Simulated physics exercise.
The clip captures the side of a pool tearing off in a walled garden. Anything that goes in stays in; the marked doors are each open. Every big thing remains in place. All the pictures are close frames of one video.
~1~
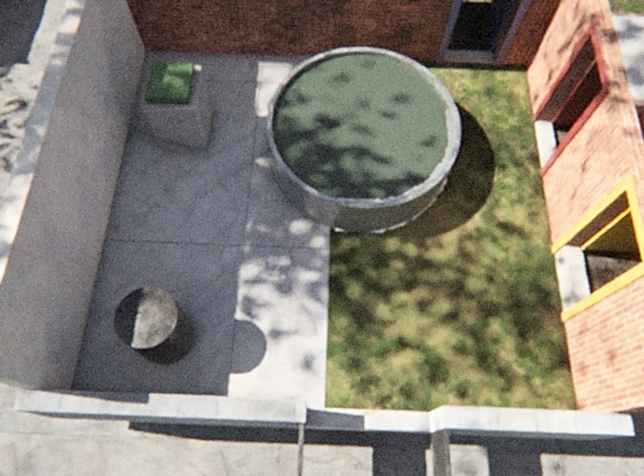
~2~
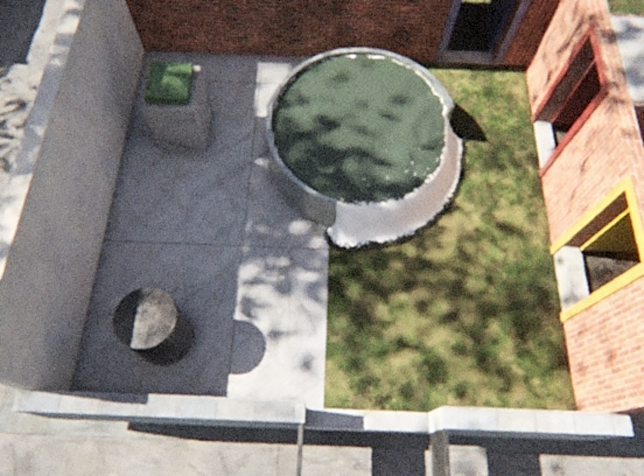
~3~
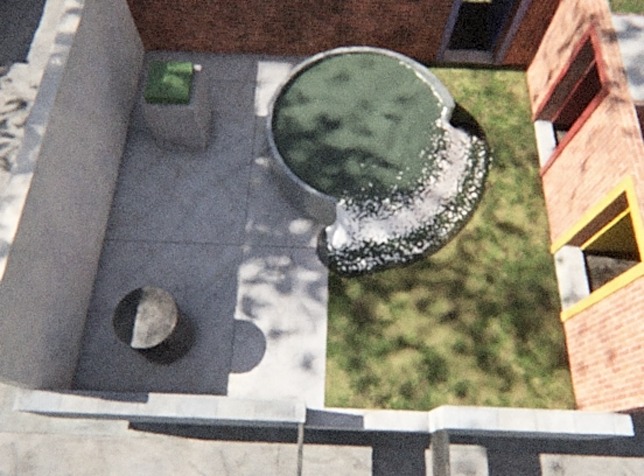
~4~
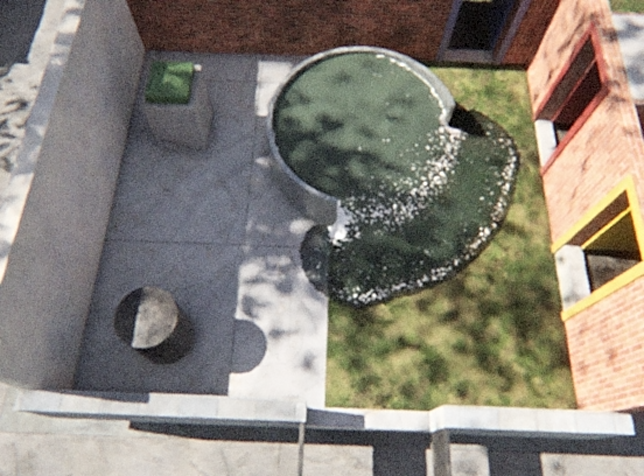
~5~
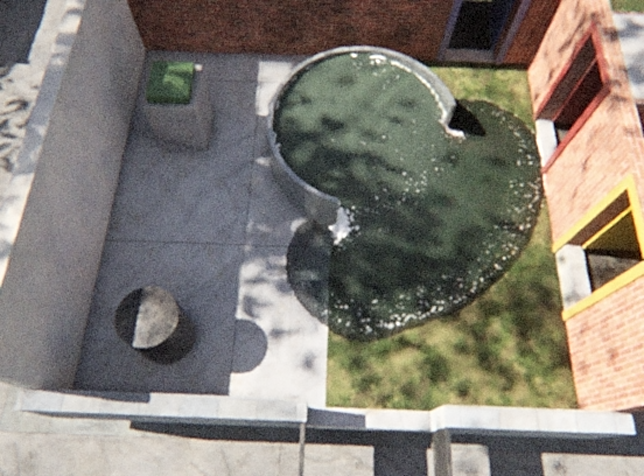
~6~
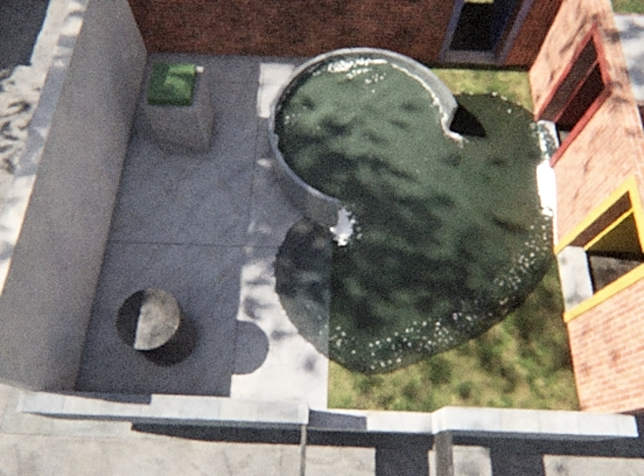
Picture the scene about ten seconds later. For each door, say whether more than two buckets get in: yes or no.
Blue door: Yes; red door: Yes; yellow door: No.
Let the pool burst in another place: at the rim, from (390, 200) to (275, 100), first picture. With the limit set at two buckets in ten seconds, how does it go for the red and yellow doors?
Outcome: Red door remains short; yellow door remains short.
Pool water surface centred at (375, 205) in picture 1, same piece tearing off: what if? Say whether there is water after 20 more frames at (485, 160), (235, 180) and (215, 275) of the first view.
Soaked, bone-dry, bone-dry.
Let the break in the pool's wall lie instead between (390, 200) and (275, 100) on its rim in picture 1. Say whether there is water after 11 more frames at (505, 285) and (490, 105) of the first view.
Well, the first place would be still bare and the second one still bare.
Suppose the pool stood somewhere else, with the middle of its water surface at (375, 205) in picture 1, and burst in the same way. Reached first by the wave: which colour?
That would be the one in yellow, I think.
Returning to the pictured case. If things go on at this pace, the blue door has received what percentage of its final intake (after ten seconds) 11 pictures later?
It would be roughly 0 percent of the ten-second total.
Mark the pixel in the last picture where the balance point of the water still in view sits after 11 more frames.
Near (426, 232) in the last view.
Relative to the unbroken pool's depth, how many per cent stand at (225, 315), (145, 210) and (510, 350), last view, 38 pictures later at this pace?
Estimated readings in sequence: 20, 14, 18 percent.
A moment on, water covers 45 % of the floor; the blue door not reached, the red door over two buckets in, the yellow door wet at the sill, nothing in.
Next, water covers 50 % of the floor; the blue door not reached, the red door far over two buckets in, the yellow door wet at the sill, nothing in.
Then, water covers 55 % of the floor; the blue door under two buckets in, the red door far over two buckets in, the yellow door wet at the sill, nothing in.
Later, water covers 85 % of the floor; the blue door over two buckets in, the red door far over two buckets in, the yellow door wet at the sill, nothing in.
In the end, water covers 100 % of the floor; the blue door far over two buckets in, the red door far over two buckets in, the yellow door wet at the sill, nothing in.
